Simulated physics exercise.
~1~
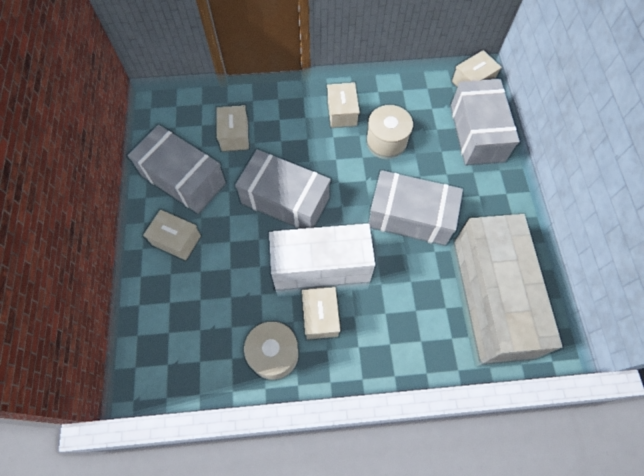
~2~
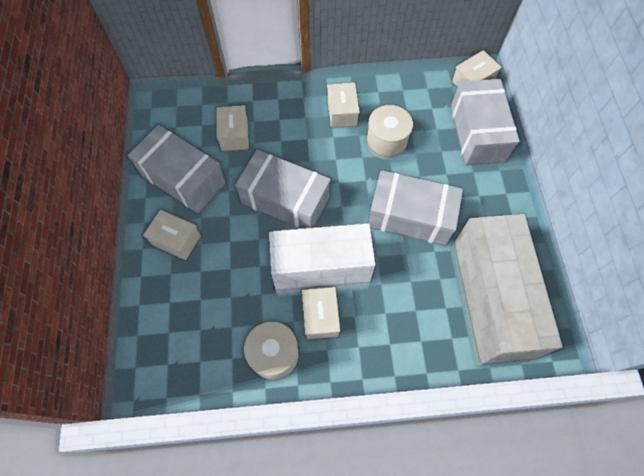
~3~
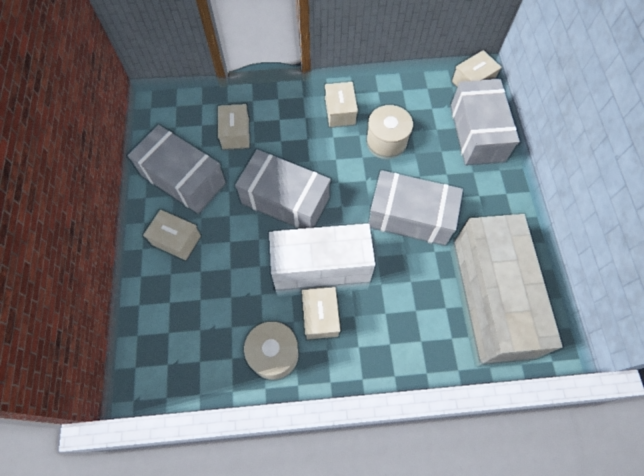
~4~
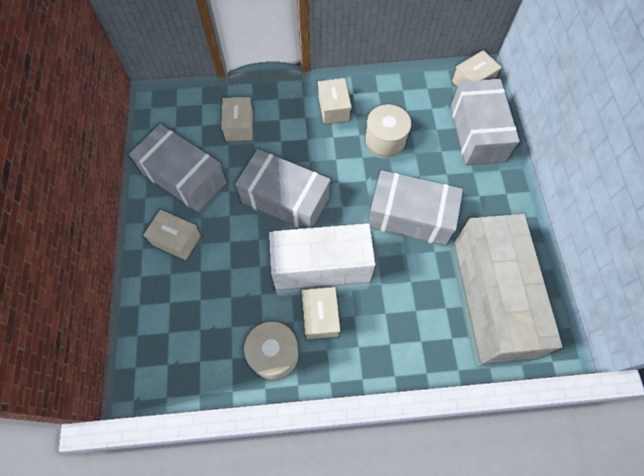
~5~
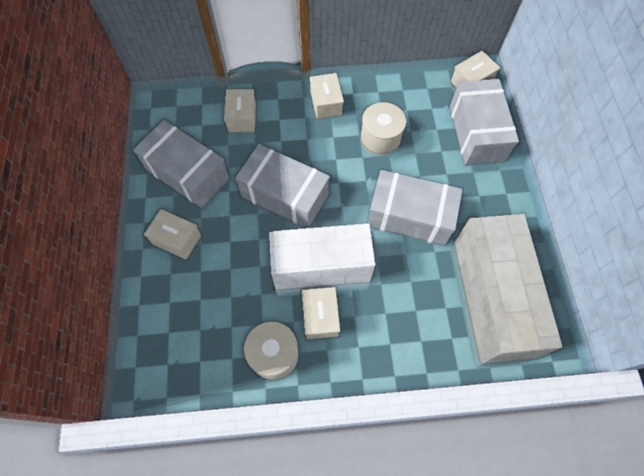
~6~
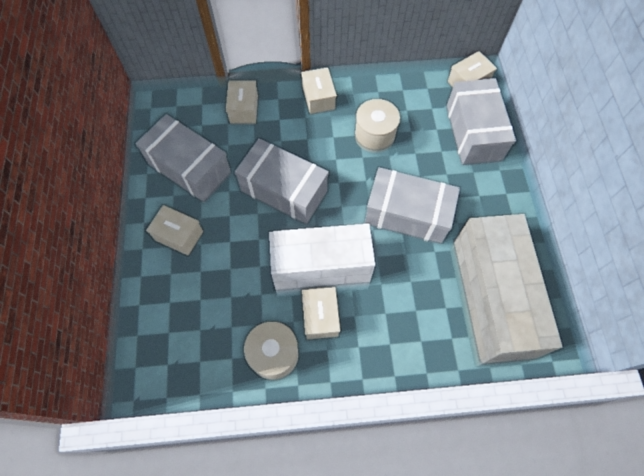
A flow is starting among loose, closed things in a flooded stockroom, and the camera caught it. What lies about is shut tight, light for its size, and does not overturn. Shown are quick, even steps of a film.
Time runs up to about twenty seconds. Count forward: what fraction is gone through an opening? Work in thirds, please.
That would be one to two thirds.
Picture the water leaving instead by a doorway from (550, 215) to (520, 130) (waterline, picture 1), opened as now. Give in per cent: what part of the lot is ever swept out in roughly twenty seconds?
50 in a hundred or thereabouts.
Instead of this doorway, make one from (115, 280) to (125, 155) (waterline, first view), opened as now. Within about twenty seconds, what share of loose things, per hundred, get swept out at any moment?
I'd guess around 80 percent.
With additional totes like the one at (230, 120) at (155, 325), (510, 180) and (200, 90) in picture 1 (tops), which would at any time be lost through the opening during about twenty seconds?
Copy by copy, in the order given: Not carried off, not carried off, swept away.
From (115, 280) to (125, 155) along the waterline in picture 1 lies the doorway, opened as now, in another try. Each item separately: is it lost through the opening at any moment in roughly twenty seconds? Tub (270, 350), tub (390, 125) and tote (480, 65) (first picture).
Taking each in turn, I'd say carried off, carried off and stuck within.
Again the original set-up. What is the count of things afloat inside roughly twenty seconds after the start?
So that is 4.
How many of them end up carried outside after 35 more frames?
Count: 5.
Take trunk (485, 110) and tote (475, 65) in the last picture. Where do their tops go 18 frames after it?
They'd be somewhere near (447, 94) and (445, 58).
A moment on, 2 of 11 are out; 9 afloat.
Next, 3 of 11 are out; 8 afloat.
Later, 5 of 11 are out; 6 afloat.
In the end, 7 of 11 are out; 4 afloat.
